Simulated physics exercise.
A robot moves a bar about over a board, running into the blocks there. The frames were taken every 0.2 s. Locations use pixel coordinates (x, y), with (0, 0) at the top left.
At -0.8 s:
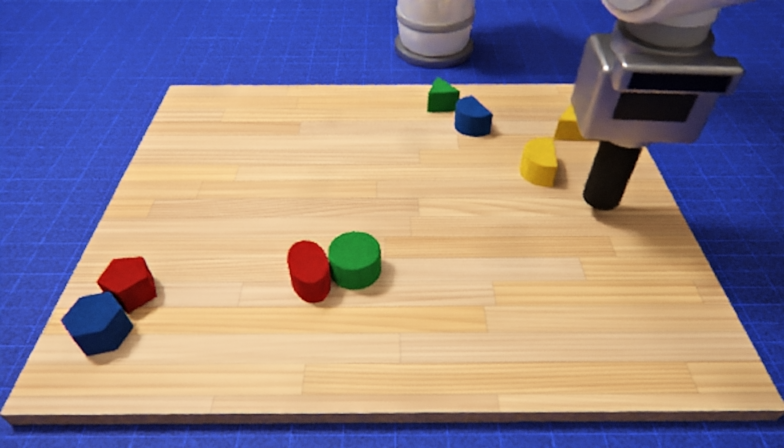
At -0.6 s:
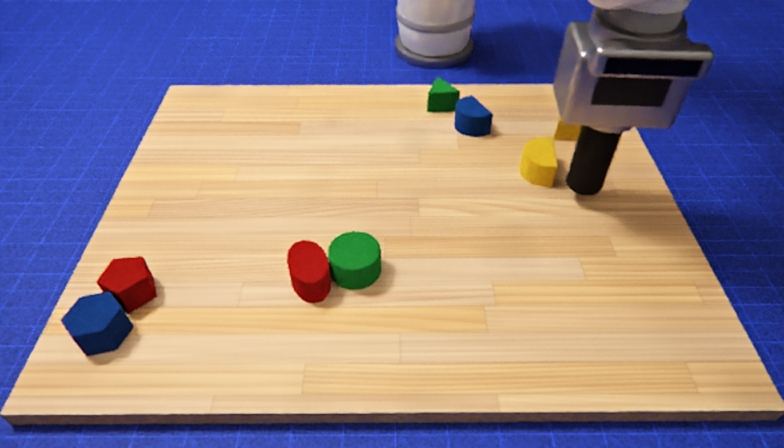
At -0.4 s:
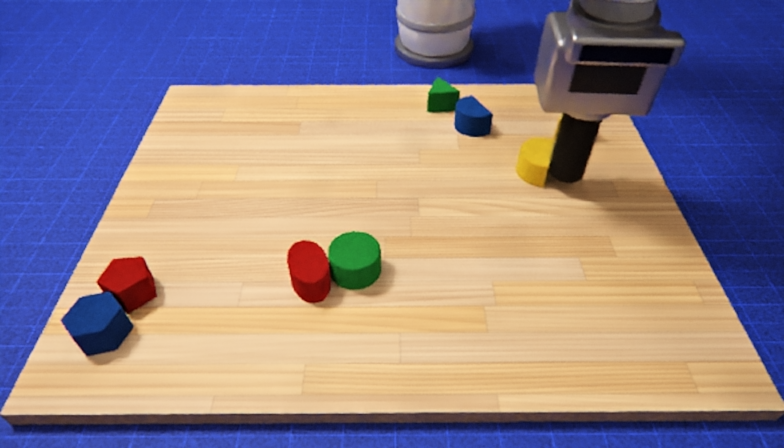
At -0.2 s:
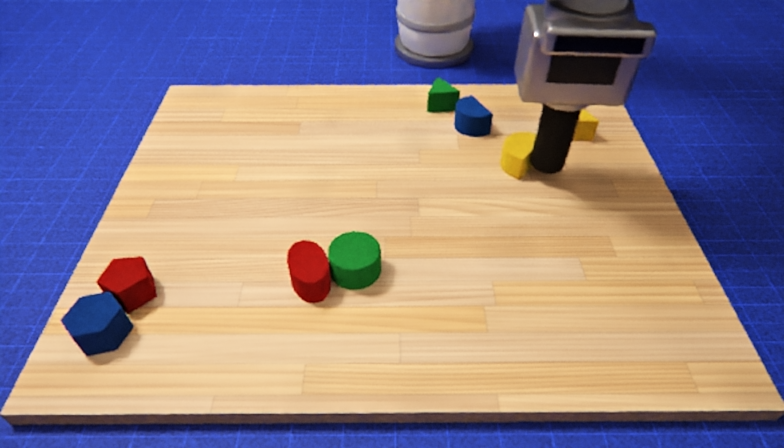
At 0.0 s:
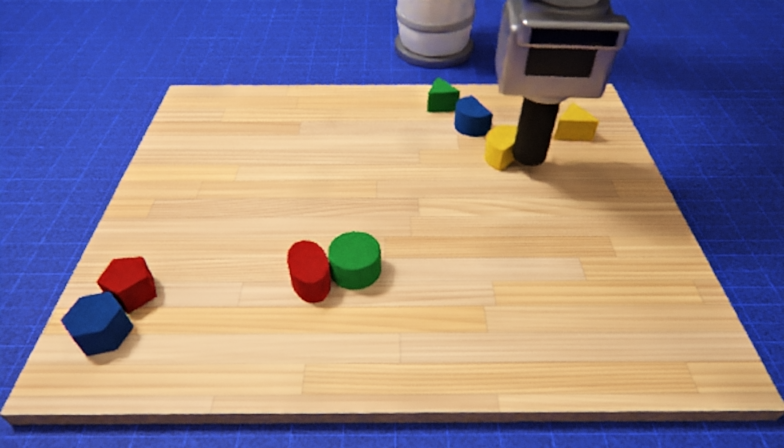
In the video, a robot arm moves a black bar leftward and slightly away from the viewer over a wooden board, reaching a yellow block and pushing it a short way toward a blue block while the other blocks stay still.
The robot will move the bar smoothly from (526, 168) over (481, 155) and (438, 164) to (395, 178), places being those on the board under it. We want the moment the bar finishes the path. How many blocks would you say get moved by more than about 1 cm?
When the path ends, I think you'll find two blocks out of place by more than 1 cm.
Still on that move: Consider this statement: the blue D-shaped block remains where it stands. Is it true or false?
That statement is not accurate.
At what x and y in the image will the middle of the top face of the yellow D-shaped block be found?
The middle of its top is at (461, 118).
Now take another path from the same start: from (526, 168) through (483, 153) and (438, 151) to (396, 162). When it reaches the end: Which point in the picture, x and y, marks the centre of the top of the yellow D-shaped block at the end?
I think it will end close to (446, 112).
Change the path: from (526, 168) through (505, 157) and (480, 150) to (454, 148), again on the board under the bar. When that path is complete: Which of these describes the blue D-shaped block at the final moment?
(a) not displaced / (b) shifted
That would be b.
On the path given first. One third of the way, bar (483, 144); blue D-shaped block (465, 99), turned 15° clockwise; yellow D-shaped block (465, 119), turned 30° clockwise.
Two thirds of the way, bar (438, 153); blue D-shaped block (464, 99), turned 20° clockwise; yellow D-shaped block (461, 118), turned 40° clockwise.
At the end, bar (395, 166); blue D-shaped block (464, 99), turned 20° clockwise; yellow D-shaped block (461, 118), turned 40° clockwise; yellow triangle in place.
